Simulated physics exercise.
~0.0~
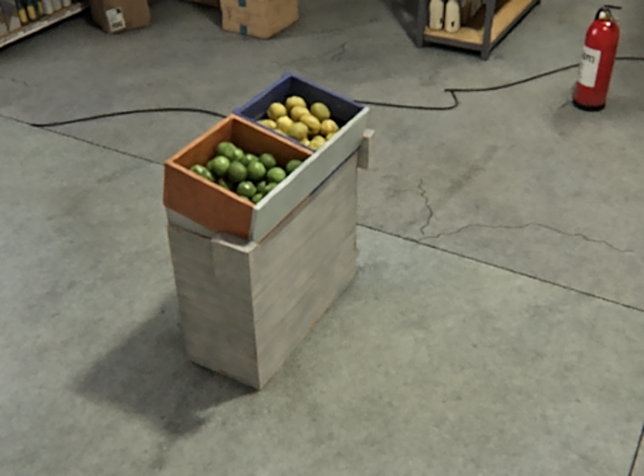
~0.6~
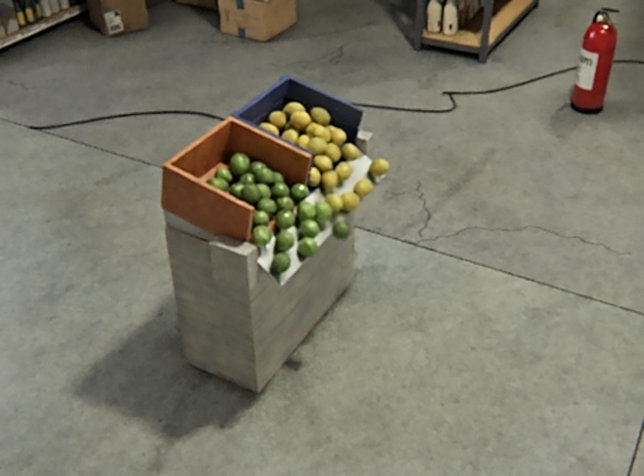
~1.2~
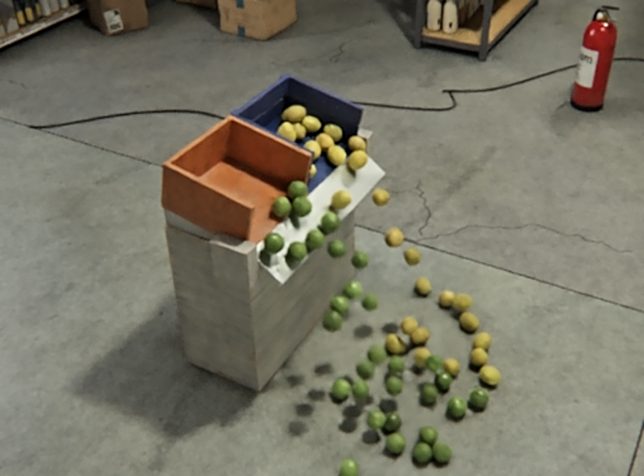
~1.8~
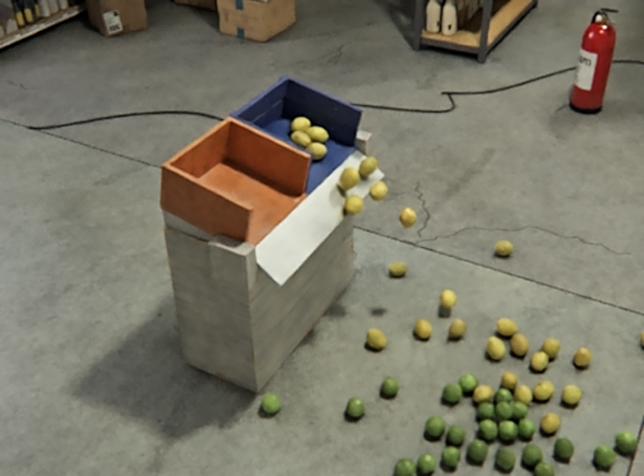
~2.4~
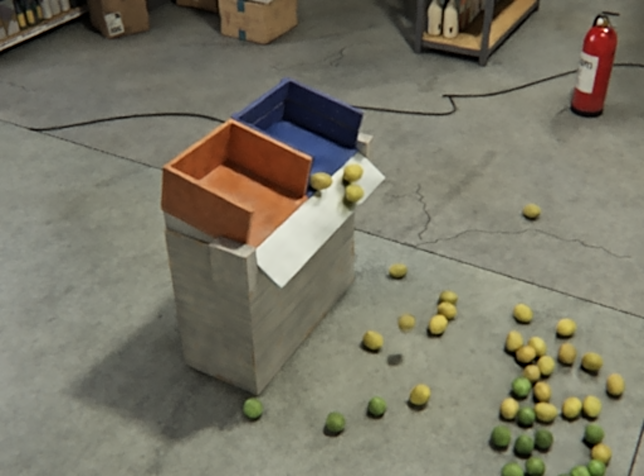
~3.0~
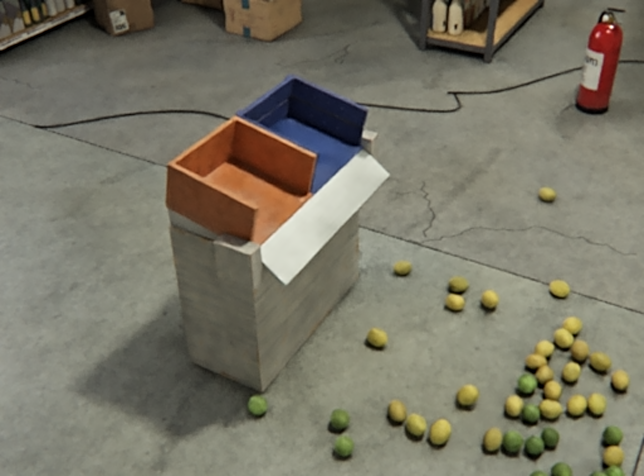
On a concrete storeroom floor, a white flap drops open on orange and blue bins, spilling green fruit and lemons that scatter rightward.
